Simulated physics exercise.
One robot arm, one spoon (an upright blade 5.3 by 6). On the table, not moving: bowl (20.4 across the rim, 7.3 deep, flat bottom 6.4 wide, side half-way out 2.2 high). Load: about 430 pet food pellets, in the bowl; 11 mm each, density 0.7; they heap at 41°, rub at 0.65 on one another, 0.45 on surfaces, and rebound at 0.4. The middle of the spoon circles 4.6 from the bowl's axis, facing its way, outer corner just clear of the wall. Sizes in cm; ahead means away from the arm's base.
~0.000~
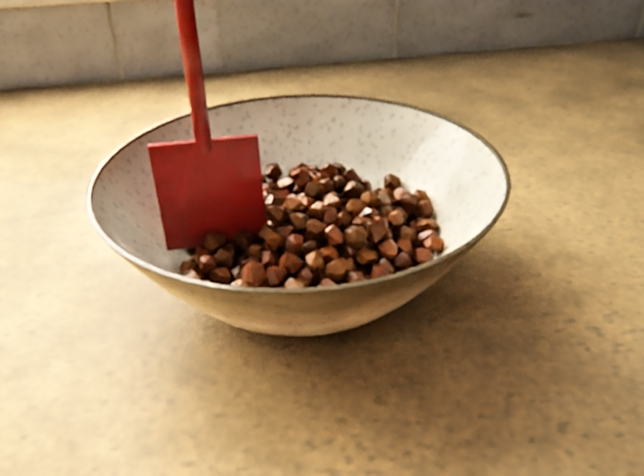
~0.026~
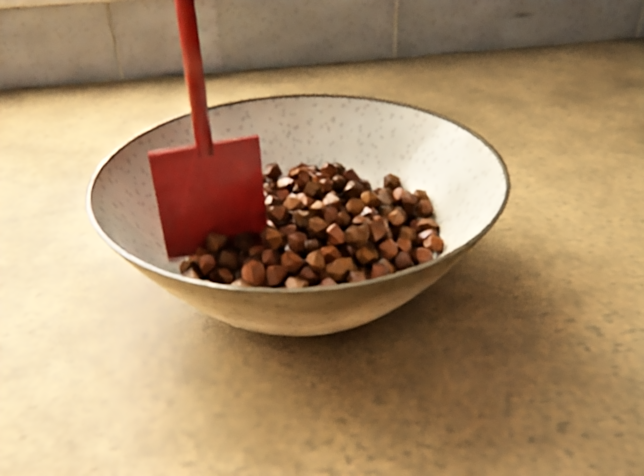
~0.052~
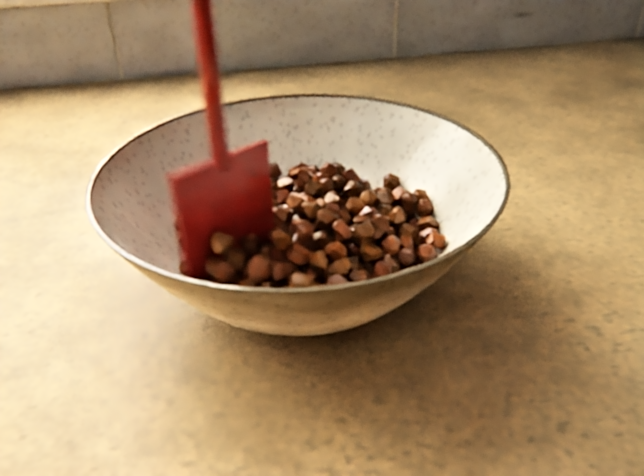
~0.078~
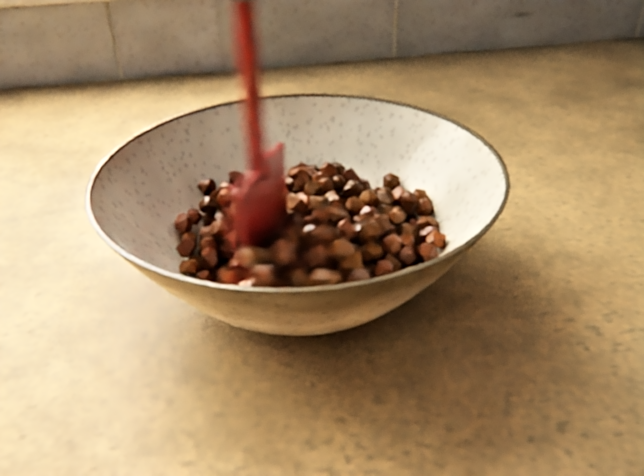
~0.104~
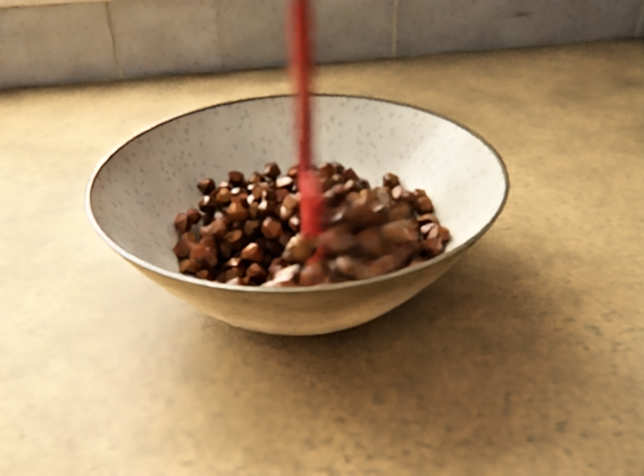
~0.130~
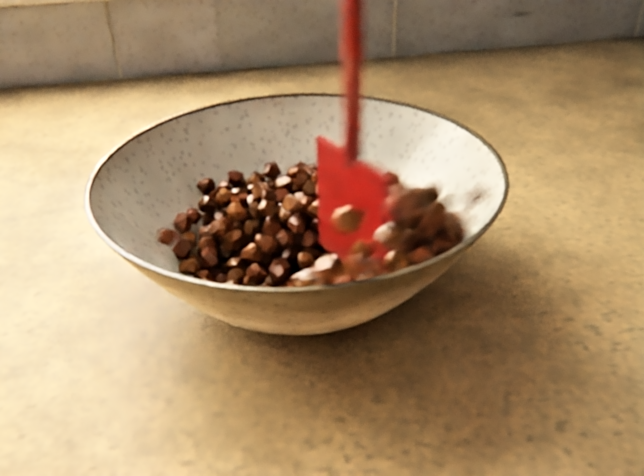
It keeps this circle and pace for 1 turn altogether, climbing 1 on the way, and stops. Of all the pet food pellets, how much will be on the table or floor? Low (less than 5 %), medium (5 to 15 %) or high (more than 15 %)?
On the table or floor the share is high, more than 15 %.
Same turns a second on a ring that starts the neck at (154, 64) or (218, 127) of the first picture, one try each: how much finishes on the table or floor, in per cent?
Some 0 and 25 per cent.
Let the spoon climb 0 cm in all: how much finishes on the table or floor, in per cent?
About 30 per cent.
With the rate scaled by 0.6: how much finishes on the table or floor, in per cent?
About 10 per cent.
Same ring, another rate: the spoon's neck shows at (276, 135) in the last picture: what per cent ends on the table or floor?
About 10 per cent.
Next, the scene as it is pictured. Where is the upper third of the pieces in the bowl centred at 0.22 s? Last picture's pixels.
Around (366, 156).
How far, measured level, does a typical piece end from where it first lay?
About 3 cm.
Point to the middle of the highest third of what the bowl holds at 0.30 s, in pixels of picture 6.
Near (231, 161).
After 0.22 s, 205° round, highest piece 11 above the table; 413 in the bowl, 21 in flight or on the tool.
After 0.30 s, 294° round, highest piece 12 above the table; 373 in the bowl, 7 on the table or floor, 54 in flight or on the tool.
After 0.54 s, 0° round, highest piece 8 above the table; 340 in the bowl, 93 on the table or floor, 1 in flight or on the tool.
After 1.24 s, 0° round, highest piece 8 above the table; 340 in the bowl, 94 on the table or floor.
In the end, 340 in the bowl, 94 on the table or floor. That is 22 % on the table or floor.
